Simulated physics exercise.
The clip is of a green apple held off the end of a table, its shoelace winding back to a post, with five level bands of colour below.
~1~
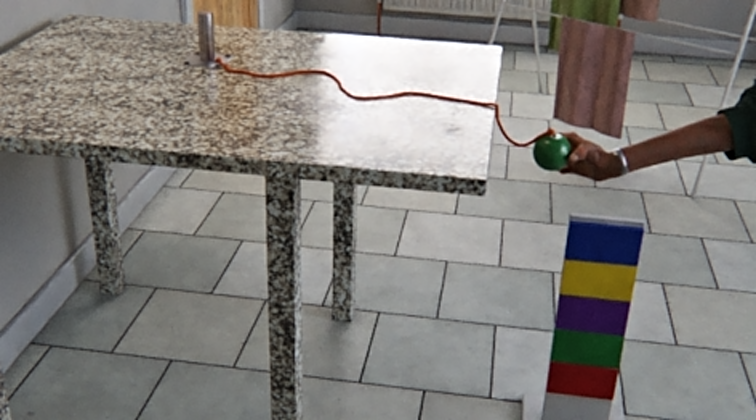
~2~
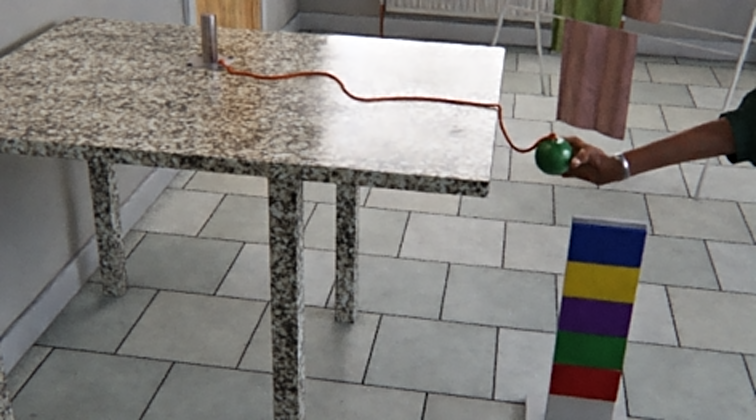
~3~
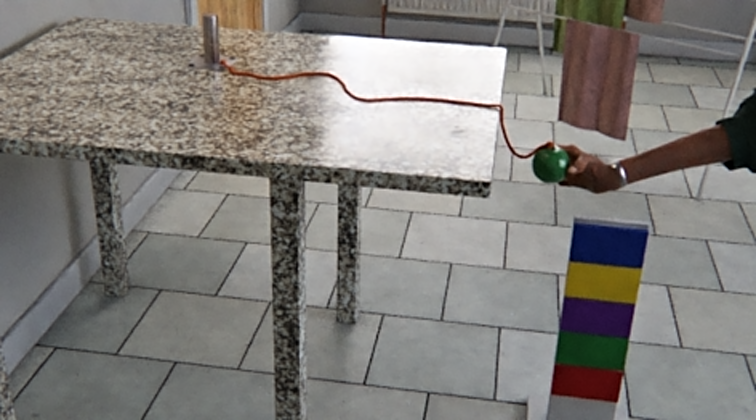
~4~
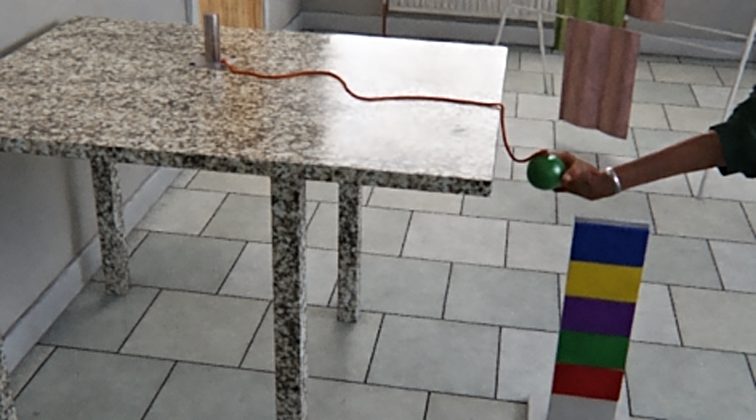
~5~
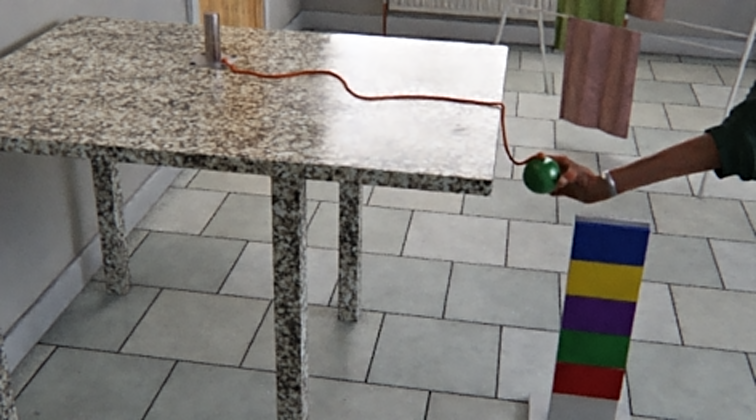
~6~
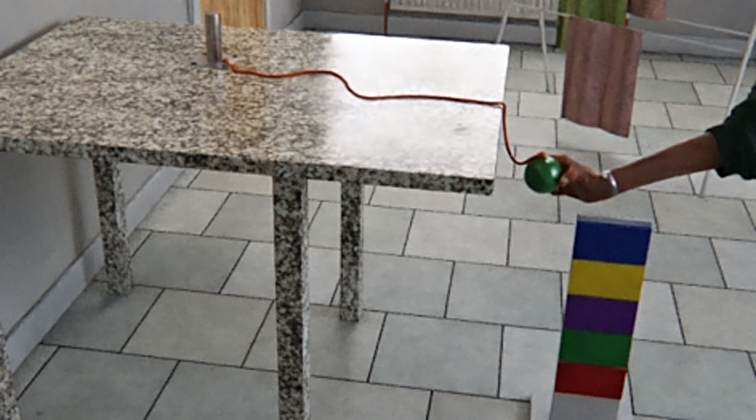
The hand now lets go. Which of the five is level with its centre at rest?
The yellow one.
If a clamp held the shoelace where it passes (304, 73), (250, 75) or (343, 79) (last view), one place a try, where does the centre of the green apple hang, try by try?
In that order: (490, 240), (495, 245) and (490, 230).
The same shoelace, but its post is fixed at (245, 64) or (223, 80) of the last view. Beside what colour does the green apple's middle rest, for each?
Taking them in turn: Purple; purple.
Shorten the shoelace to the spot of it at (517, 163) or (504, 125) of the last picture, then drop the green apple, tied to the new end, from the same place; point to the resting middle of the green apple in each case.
Try by try, around (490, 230) and (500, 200).
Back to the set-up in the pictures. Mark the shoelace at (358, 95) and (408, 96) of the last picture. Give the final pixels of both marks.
The first at (419, 92), the second at (469, 101).
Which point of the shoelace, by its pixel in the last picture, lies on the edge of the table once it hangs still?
At (442, 97), roughly.
Soon after, apple near (519, 257); level with yellow.
After that, apple near (457, 254); level with yellow.
And then, apple near (491, 261); level with yellow.
In the end, apple near (496, 263); level with yellow. The shoelace holds its middle at yellow.
